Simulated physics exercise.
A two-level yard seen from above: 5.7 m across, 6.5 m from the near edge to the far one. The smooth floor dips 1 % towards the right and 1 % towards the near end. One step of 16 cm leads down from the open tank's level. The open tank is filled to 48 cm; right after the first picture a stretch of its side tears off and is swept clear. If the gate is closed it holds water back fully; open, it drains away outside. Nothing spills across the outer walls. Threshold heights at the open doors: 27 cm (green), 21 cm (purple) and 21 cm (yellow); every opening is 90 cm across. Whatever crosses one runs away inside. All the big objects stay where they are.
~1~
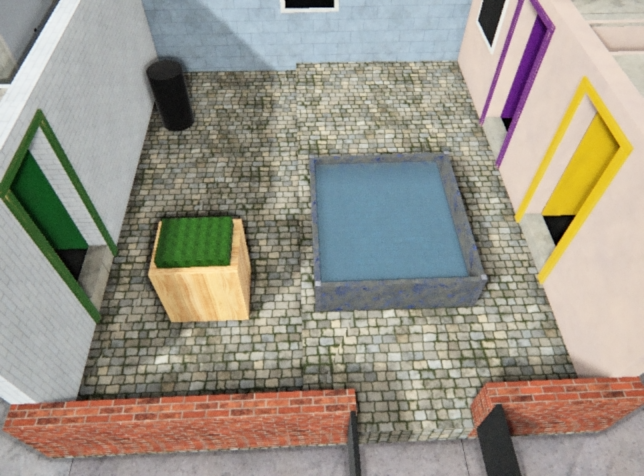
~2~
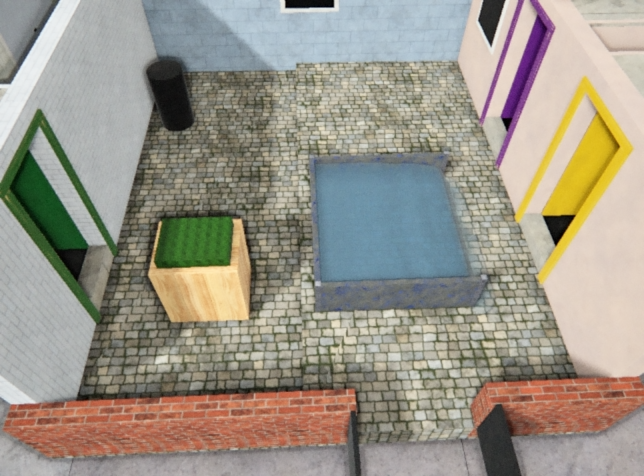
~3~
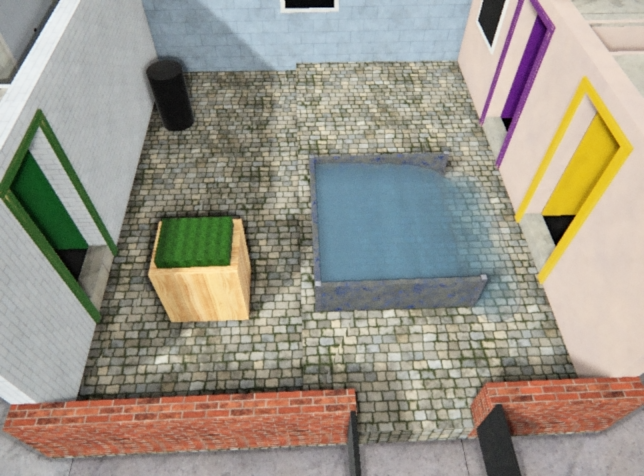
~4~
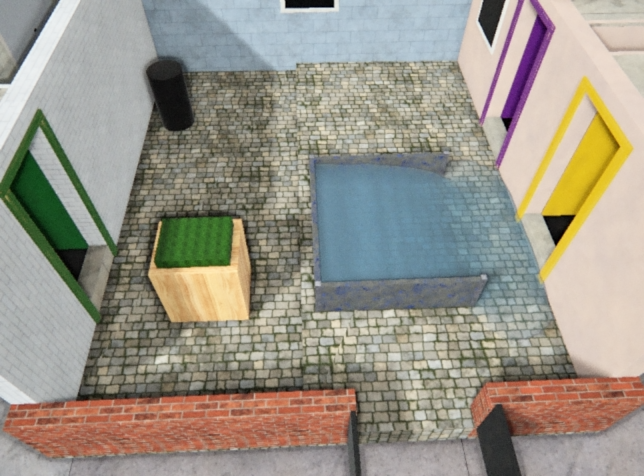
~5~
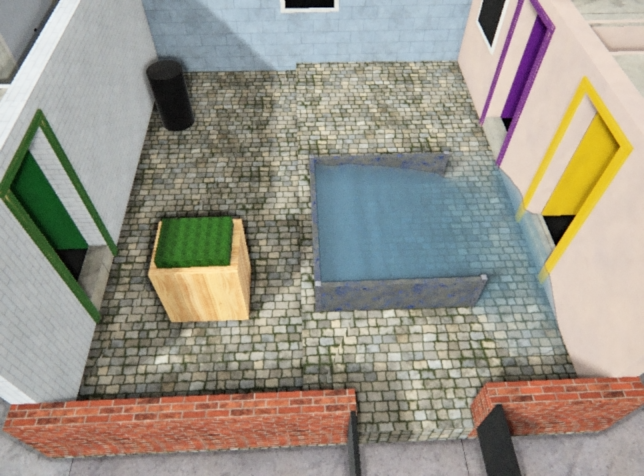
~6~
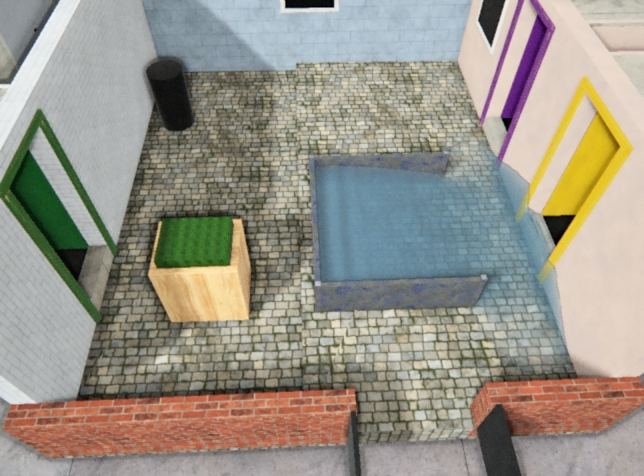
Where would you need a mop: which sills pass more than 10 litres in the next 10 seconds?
The water let in: At the green door it does not reach the limit; at the purple door it stays under the limit; at the yellow door it passes the limit.
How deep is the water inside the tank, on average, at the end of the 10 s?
Some 5 cm.
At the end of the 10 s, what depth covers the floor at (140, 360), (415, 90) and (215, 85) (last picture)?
Roughly 5, 4 and 3 cm, in turn.
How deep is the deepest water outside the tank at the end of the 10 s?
About 10 cm.
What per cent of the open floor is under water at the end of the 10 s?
About 95 per cent.
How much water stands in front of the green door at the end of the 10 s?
Some 3.5 cm.
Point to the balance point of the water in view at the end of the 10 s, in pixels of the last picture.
Around (333, 209).
A moment later water covers 15 % of the floor and is deepest (39 cm) near (527, 253); green door not reached, purple door 14 cm at the sill, 0 L in, yellow door 39 cm at the sill, 52 L in.
Soon after water covers 30 % of the floor and is deepest (40 cm) near (581, 399); green door not reached, purple door 14 cm at the sill, 0 L in, yellow door 31 cm at the sill, 111 L in.
Next water covers 45 % of the floor and is deepest (24 cm) near (581, 399); green door not reached, purple door 10 cm at the sill, 0 L in, yellow door 15 cm at the sill, 130 L in.
Later on water covers 75 % of the floor and is deepest (14 cm) near (138, 423); green door 5 cm at the sill, 0 L in, purple door 5 cm at the sill, 0 L in, yellow door 9 cm at the sill, 131 L in.
At the end water covers 95 % of the floor and is deepest (10 cm) near (581, 399); green door 4 cm at the sill, 0 L in, purple door 6 cm at the sill, 0 L in, yellow door 7 cm at the sill, 131 L in.
